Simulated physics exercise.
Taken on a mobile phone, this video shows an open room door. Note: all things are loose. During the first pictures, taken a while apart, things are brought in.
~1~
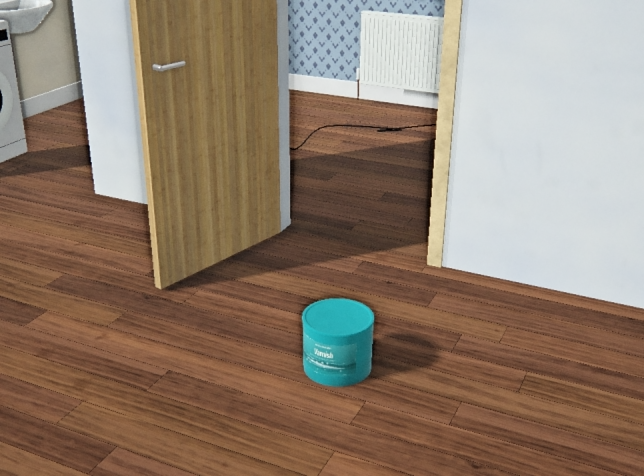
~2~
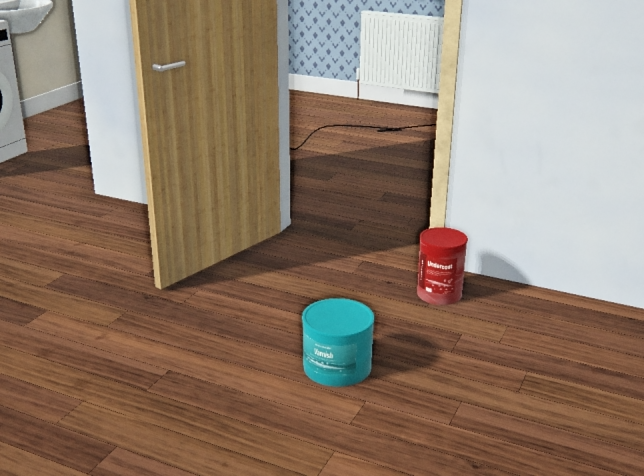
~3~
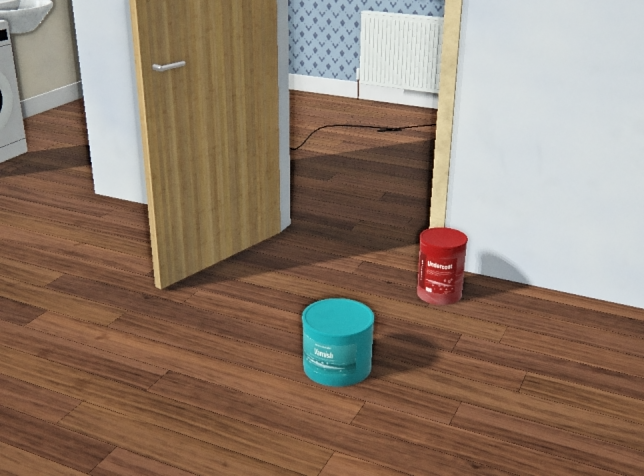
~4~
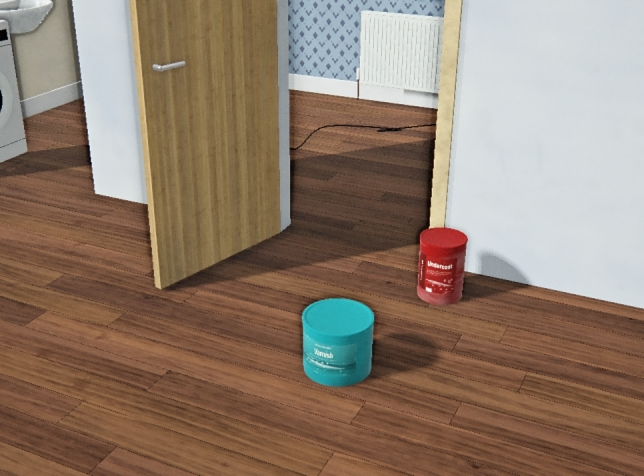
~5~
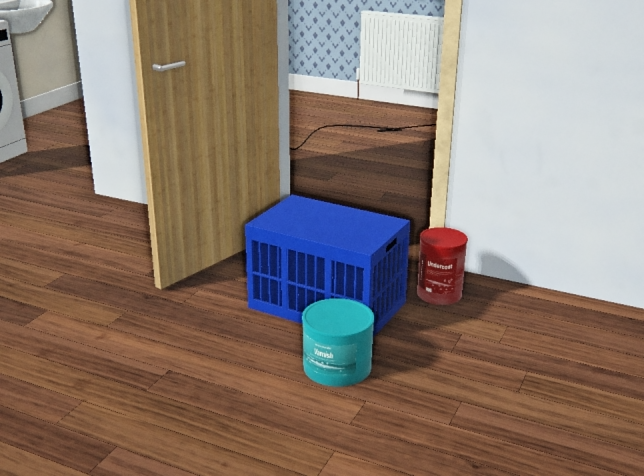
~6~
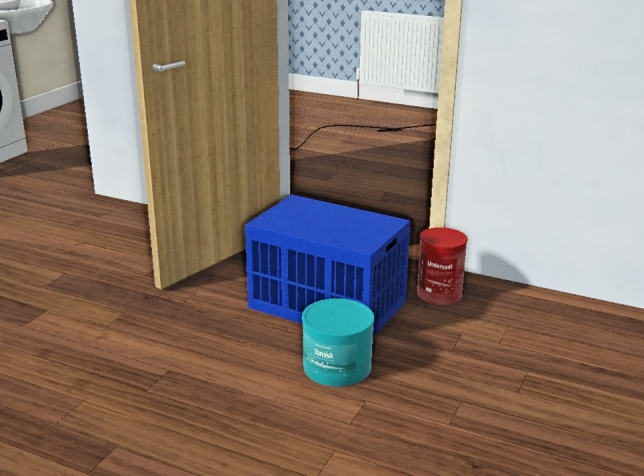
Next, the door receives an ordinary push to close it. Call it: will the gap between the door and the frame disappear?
No, a gap remains.
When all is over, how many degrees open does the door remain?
Angle: About 70°.
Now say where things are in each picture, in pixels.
The first frame shows door wide open and still.
The second frame shows door wide open and still; red pail (442, 266); turquoise pail (338, 342).
The third frame shows door wide open and still; red pail (442, 266); turquoise pail (338, 342).
The fourth frame shows door wide open and still; red pail (442, 266); turquoise pail (338, 342).
The fifth frame shows door wide open and still; red pail (442, 266); turquoise pail (338, 342).
The sixth frame shows door wide open and still; blue chest (328, 265); red pail (442, 266).
Then, 0.50 s later than the last frame, open by 98°.
Then, 0.80 s later than the last frame, open by 89°.
Then, 1.00 s later than the last frame, open by 82°.
Then, 1.30 s later than the last frame, open by 72°.
When it is over, open by 72°; all 3 as before. End places, in pixels of the last picture, blue chest near (332, 265).
